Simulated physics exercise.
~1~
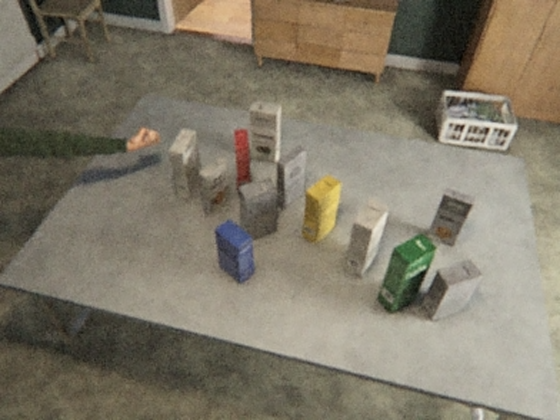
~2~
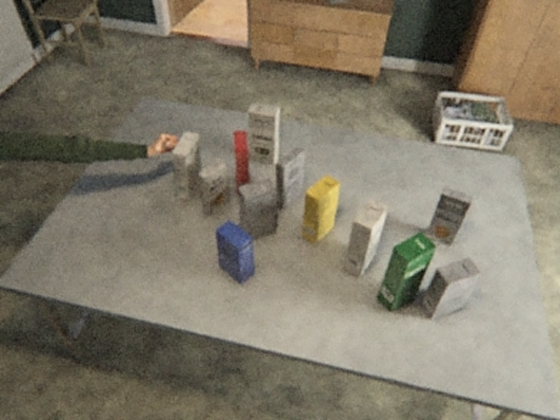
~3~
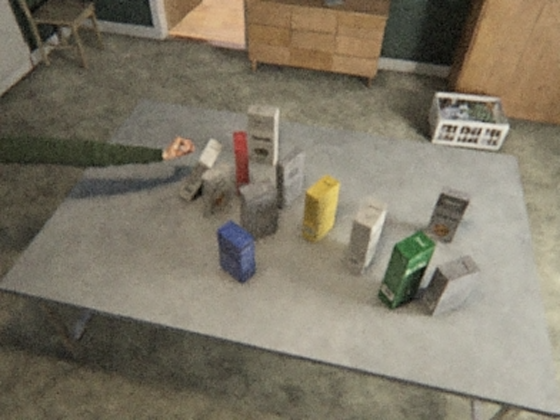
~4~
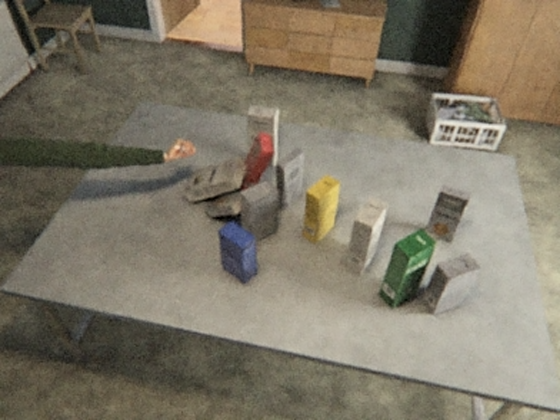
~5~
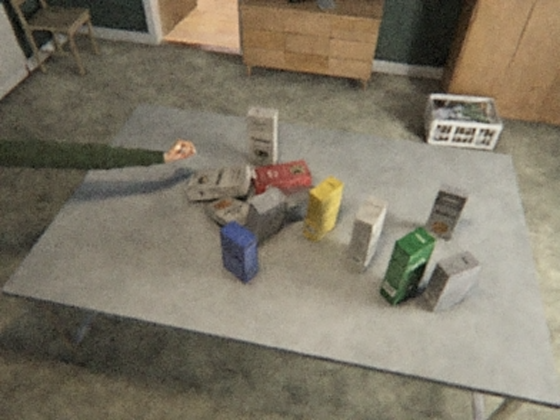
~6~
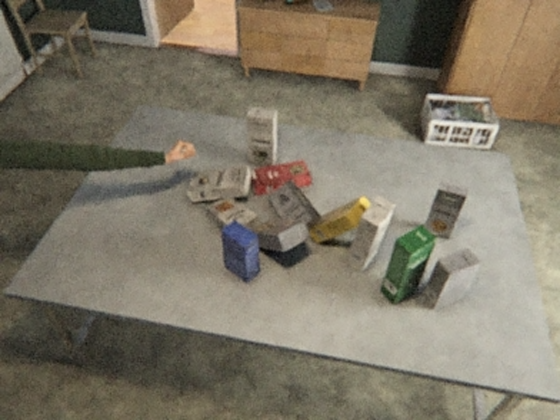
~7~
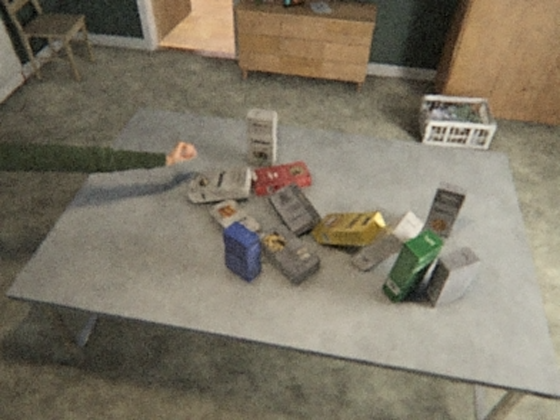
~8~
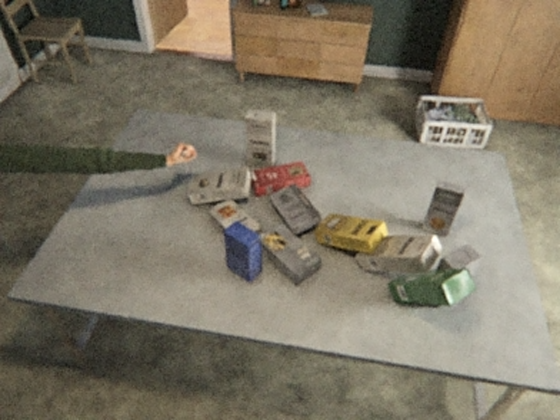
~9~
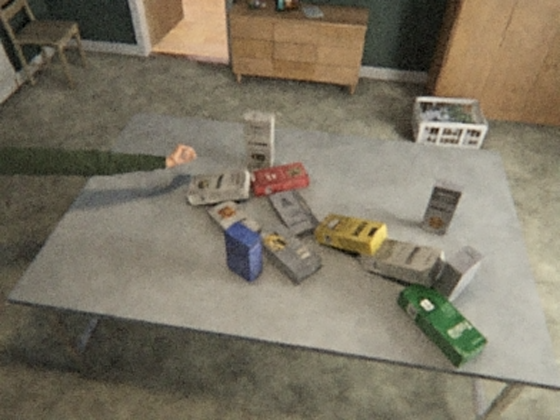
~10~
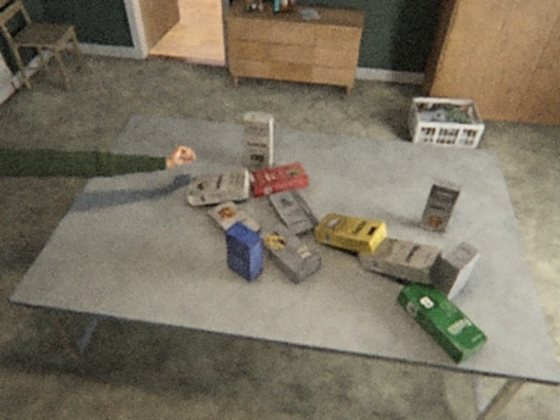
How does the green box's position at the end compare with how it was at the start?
At the start the green box stands upright on the right side of the table, and by the end it is lying on its side, a little nearer the front edge.
